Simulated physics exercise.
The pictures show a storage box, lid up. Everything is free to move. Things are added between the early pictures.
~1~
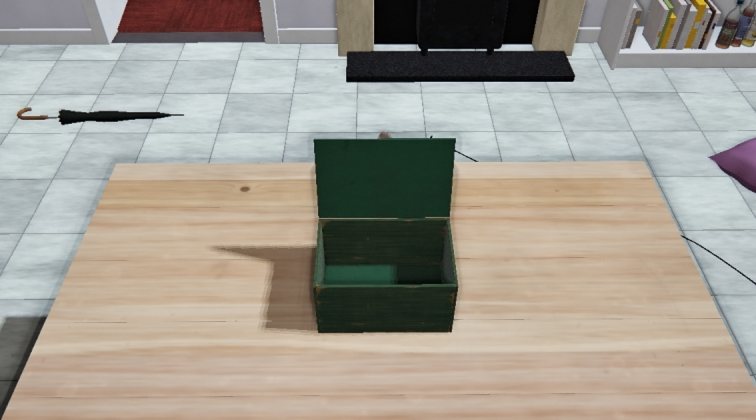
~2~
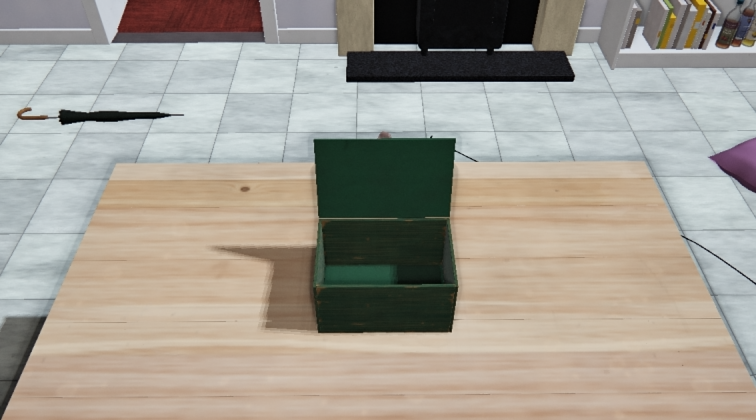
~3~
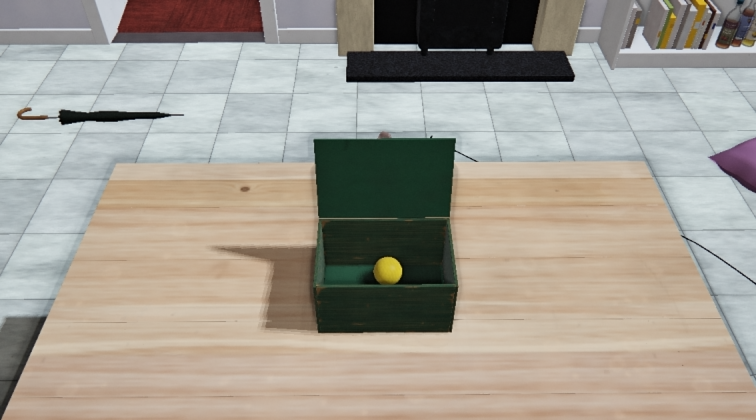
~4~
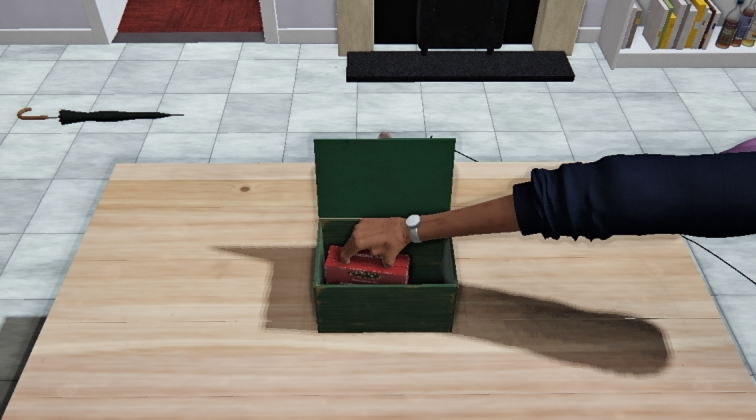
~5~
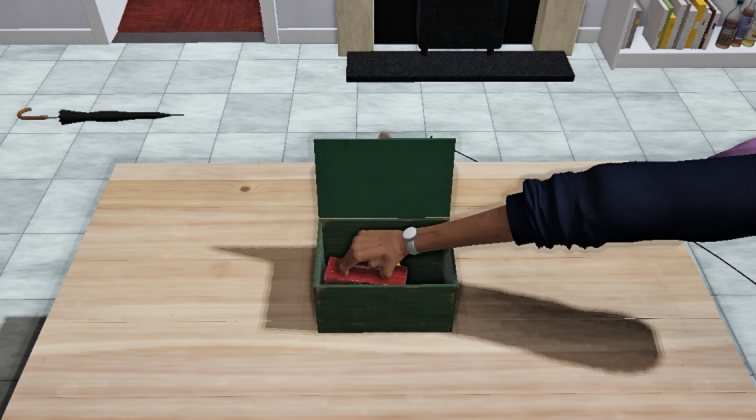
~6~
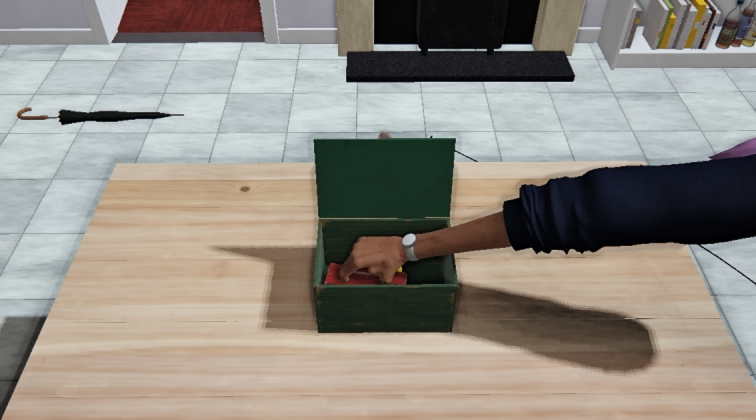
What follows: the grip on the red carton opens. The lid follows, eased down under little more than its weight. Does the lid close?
In the end the lid sits on the rim.
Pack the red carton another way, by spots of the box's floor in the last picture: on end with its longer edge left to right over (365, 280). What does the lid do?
Then it shuts flat.
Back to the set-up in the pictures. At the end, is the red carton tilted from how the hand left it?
The red carton stays as placed.
Then, 1.20 s later than the last frame, lid starting down.
Then, 1.80 s later than the last frame, lid 48° above the rim.
Then, 2.30 s later than the last frame, lid 12° above the rim.
When it is over, lid shut; both as before. End places, in pixels of the last picture, red carton near (366, 290).
